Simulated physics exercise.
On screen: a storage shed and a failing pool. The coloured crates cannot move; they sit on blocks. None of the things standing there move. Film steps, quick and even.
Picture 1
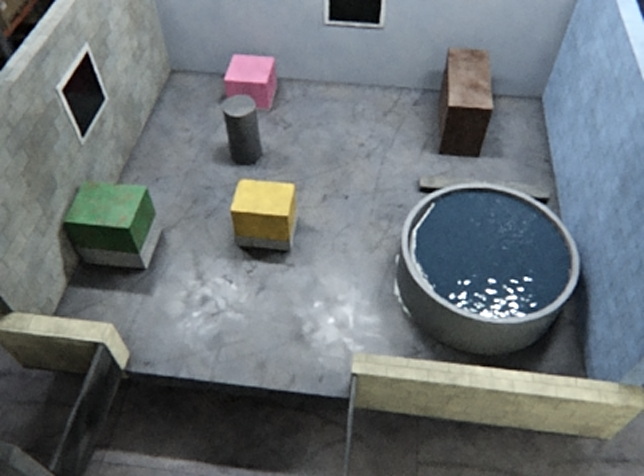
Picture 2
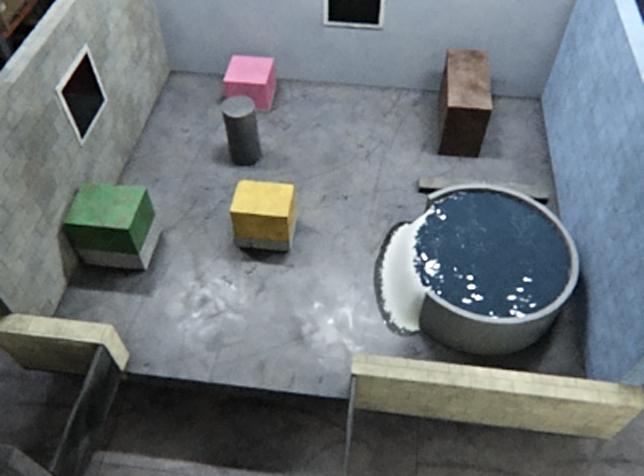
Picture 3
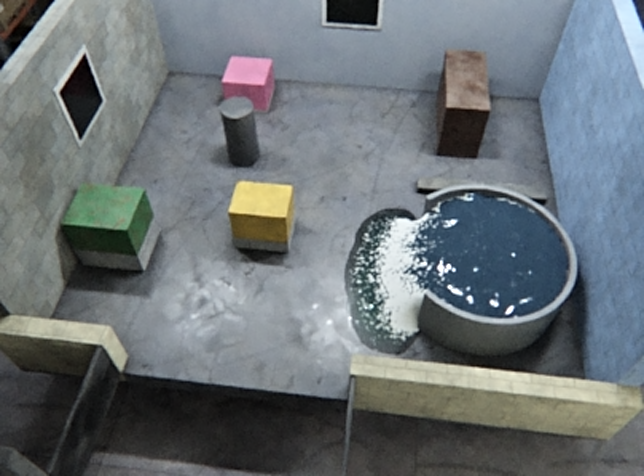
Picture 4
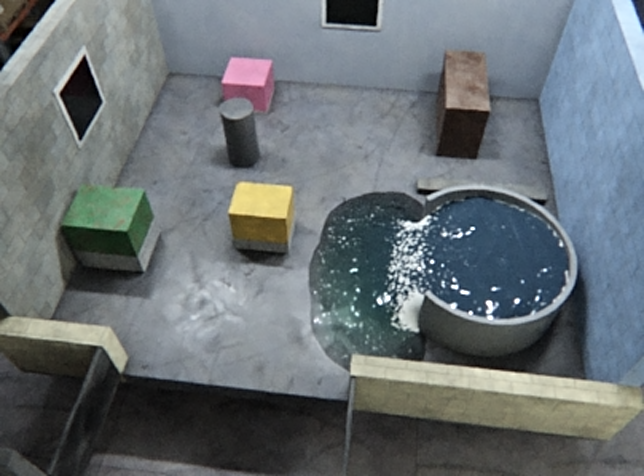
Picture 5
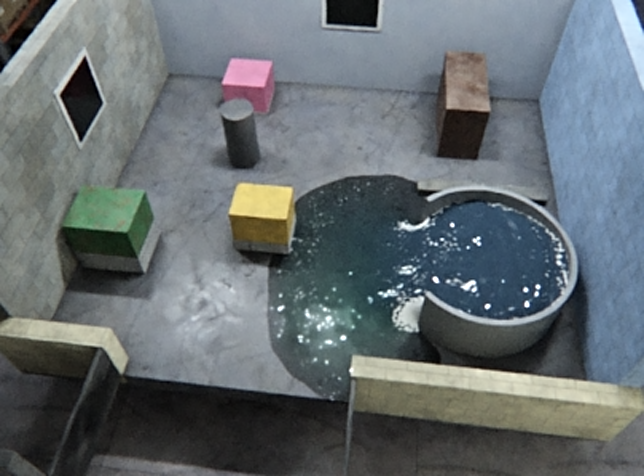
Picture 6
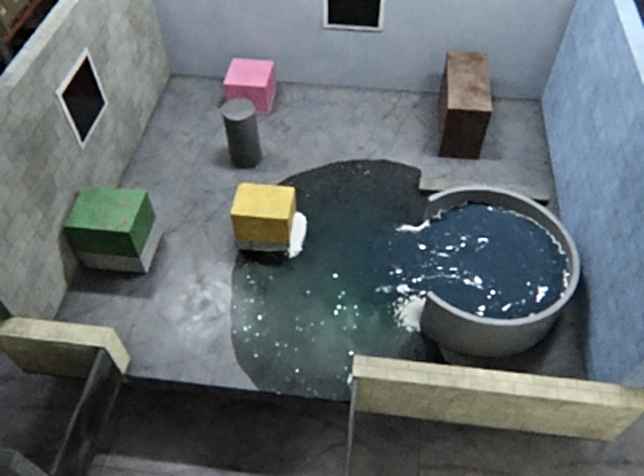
The footage shows a round pool of still water in a walled shed, then water pouring from a gap in its left side, spreading leftward across the grey floor as a dark sheet and reaching around the yellow block.
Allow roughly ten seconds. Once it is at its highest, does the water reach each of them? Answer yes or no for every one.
Yellow crate: Yes, it gets wet; green crate: No, it stays dry; pink crate: Yes, it gets wet.
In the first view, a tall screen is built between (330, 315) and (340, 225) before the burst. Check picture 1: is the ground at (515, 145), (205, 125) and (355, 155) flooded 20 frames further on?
First unwetted, then inundated, then inundated.
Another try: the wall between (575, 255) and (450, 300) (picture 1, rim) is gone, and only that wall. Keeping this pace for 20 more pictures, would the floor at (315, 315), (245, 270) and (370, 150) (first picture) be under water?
Point one: Reached. Point two: Reached. Point three: Not reached.
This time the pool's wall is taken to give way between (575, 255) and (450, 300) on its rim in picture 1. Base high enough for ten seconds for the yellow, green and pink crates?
Result: Yellow crate is left untouched, green crate is left untouched, pink crate gets overtopped.
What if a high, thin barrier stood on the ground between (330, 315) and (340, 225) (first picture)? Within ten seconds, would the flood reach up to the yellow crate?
Note - yellow crate: Not flooded.
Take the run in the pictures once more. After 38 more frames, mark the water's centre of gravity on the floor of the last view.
The spot I would choose is (281, 194).
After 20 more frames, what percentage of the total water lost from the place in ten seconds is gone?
Roughly 40 %.
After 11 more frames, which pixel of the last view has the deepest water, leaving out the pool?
About (41, 346).
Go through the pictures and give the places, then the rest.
The first picture shows still water in the round pool at (488, 250).
In the second picture, water pours out at (402, 265) and has run to a hidden place.
In the third picture, water pours out at (401, 267) and has run to (390, 213).
In the fourth picture, the front is at a hidden place, out from the gap at (400, 269).
In the fifth picture, water pours out at (401, 270) and has run to (305, 201).
In the sixth picture, water pours out at (402, 270) and has run to (282, 187).
A moment on, water covers 45 % of the floor; the yellow crate water round its plinth, the green crate water round its plinth, the pink crate not reached.
Next, water covers 55 % of the floor; the yellow crate water round its plinth, the green crate water round its plinth, the pink crate water round its plinth.
Then, water covers 65 % of the floor; the yellow crate water round its plinth, the green crate water round its plinth, the pink crate water round its plinth.
Later, water covers 80 % of the floor; the yellow crate water round its plinth, the green crate water round its plinth, the pink crate water round its plinth.
In the end, water covers 90 % of the floor; the yellow crate was topped, the green crate stayed above the water, the pink crate was topped.
